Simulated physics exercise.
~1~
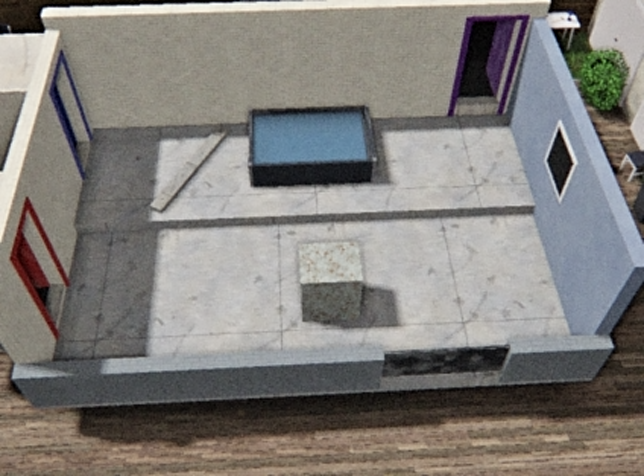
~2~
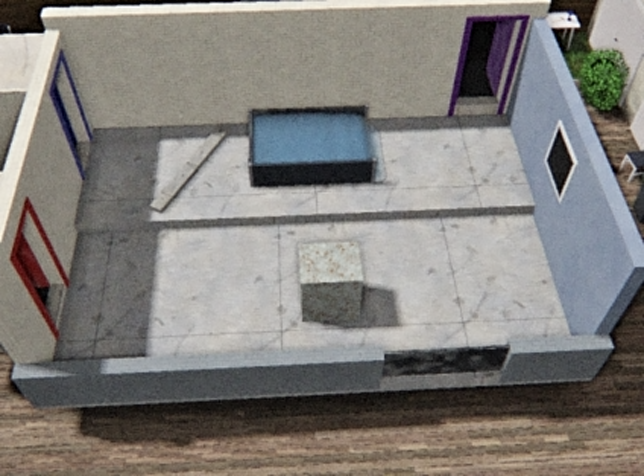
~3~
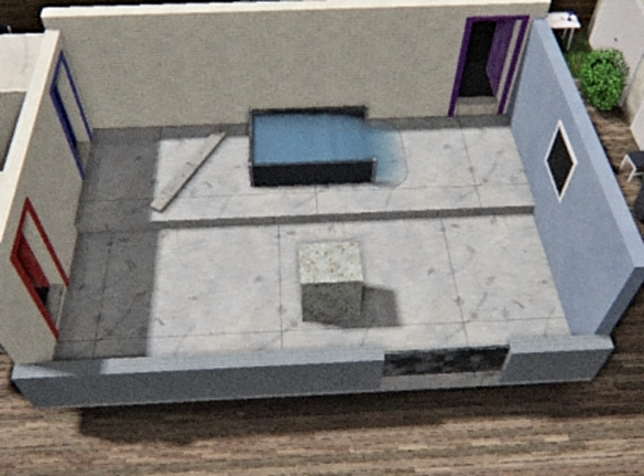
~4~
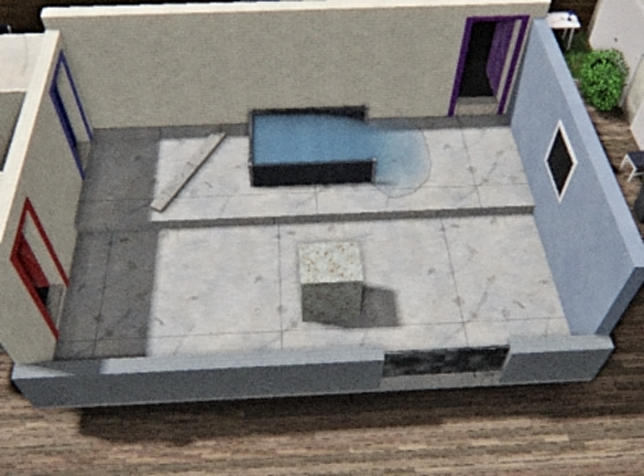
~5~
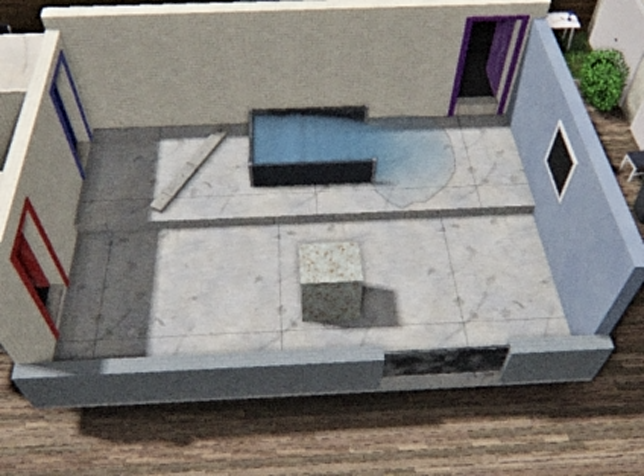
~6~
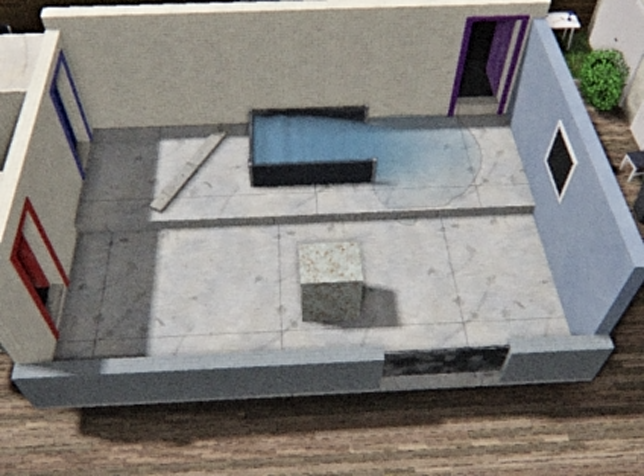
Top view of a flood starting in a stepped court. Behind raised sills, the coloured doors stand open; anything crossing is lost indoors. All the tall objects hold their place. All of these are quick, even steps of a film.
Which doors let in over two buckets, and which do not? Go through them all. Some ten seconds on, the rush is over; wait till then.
In order: The purple door does not top two buckets. The blue door does not top two buckets. The red door does not top two buckets.
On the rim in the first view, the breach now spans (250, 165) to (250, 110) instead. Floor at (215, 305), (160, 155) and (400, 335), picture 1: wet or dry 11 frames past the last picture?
First unwetted, second soaked, third unwetted.
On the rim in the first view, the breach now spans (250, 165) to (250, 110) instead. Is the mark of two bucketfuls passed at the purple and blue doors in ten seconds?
Note: Purple misses the line, blue crosses the line.
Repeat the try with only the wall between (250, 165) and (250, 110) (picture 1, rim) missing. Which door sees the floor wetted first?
It's the blue-painted one.
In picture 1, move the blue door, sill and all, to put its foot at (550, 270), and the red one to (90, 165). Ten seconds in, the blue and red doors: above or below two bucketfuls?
At the blue door it tops it; at the red door it remains below.
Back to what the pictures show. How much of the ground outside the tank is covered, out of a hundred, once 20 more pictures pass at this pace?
Close to 25 %.
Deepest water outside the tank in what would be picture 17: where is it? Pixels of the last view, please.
Near (497, 123).
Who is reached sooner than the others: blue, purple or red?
The purple door.
A moment on, water covers 15 % of the floor; the purple door wet at the sill, nothing in, the blue door not reached, the red door not reached.
Next, water covers 20 % of the floor; the purple door wet at the sill, nothing in, the blue door not reached, the red door not reached.
Then, water covers 25 % of the floor; the purple door under two buckets in, the blue door not reached, the red door not reached.
Later, water covers 45 % of the floor; the purple door under two buckets in, the blue door not reached, the red door not reached.
In the end, water covers 70 % of the floor; the purple door under two buckets in, the blue door not reached, the red door wet at the sill, nothing in.
